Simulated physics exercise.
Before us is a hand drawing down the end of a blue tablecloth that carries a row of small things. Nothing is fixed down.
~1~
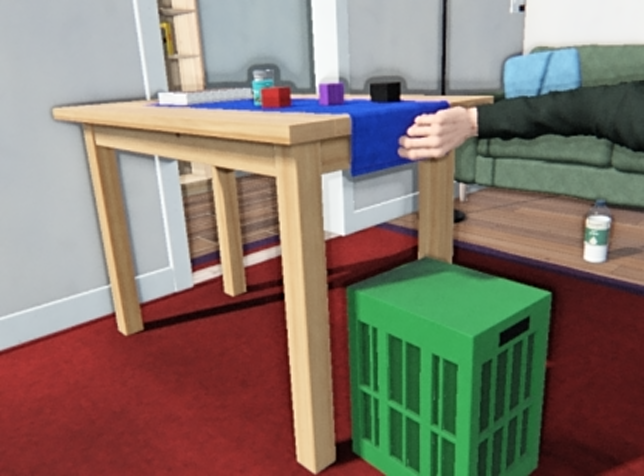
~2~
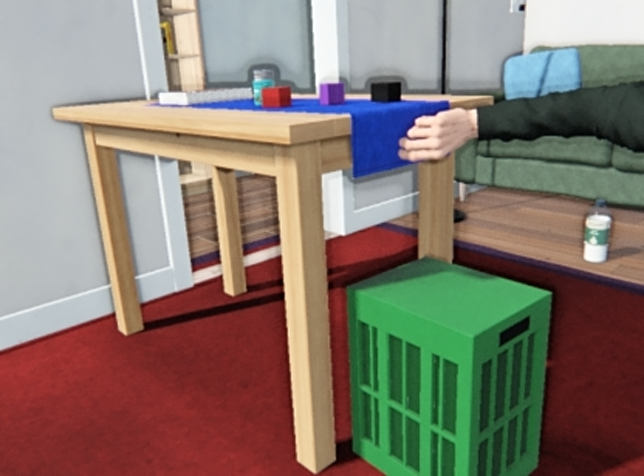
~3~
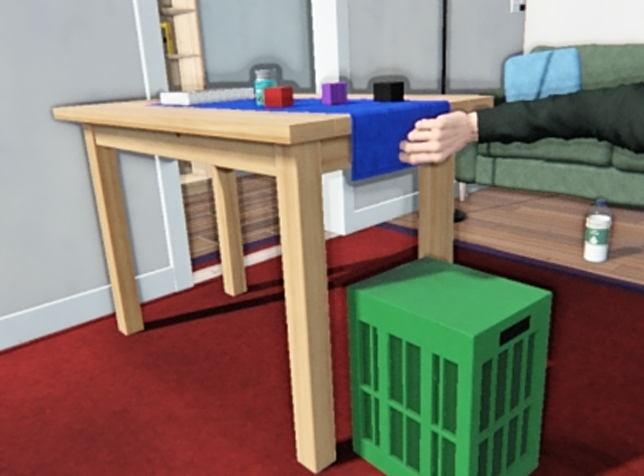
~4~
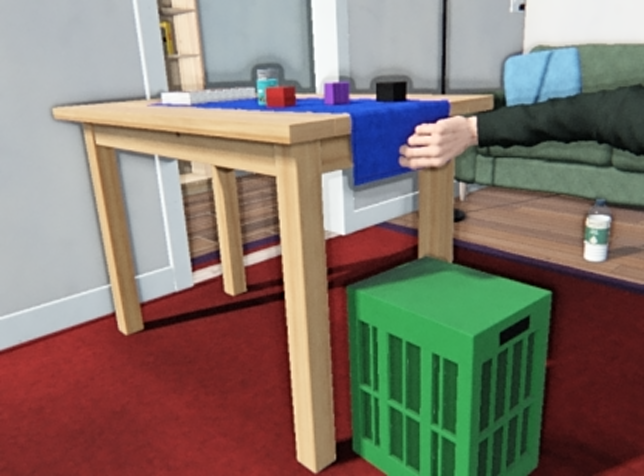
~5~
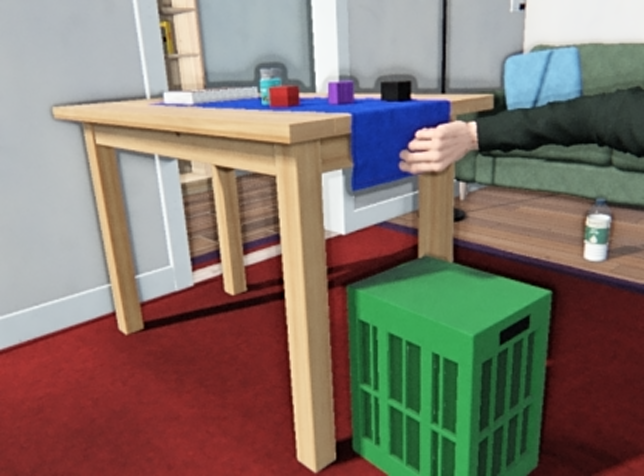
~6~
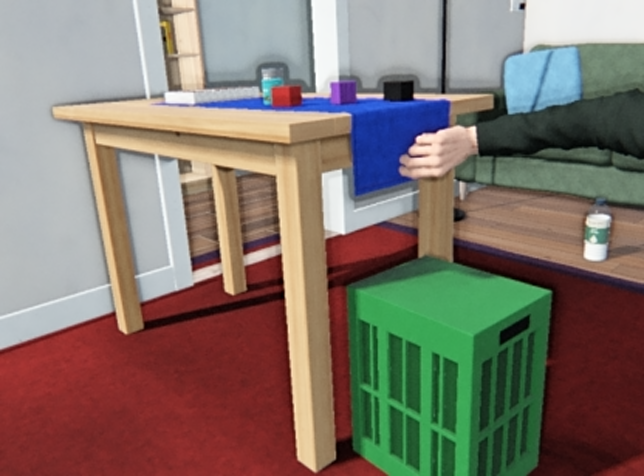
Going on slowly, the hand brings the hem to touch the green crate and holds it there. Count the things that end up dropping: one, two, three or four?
Count: Two.
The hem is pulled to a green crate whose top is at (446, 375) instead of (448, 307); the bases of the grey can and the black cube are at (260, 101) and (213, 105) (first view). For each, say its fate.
First the grey can: It is still up there. Then the black cube: It is still up there.
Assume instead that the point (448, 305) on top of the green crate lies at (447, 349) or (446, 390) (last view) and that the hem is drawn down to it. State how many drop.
For the first height 3, for the second 4.
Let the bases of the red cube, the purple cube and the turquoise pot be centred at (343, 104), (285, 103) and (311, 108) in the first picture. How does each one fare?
Note: Red cube lost; purple cube kept on top; turquoise pot lost.
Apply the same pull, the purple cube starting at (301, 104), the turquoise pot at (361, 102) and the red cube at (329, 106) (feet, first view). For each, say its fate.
Looking at each one, the purple cube remains in position, the turquoise pot drops away and the red cube drops away.
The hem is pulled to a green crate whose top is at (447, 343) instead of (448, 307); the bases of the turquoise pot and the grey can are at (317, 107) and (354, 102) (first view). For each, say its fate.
Turquoise pot: Lost; grey can: Lost.
A little later, hem near (407, 251); black cube gone.
Next, hem on the crate; black cube and purple cube gone.
When it is over, hem on the crate; black cube and purple cube gone. It carries off two.
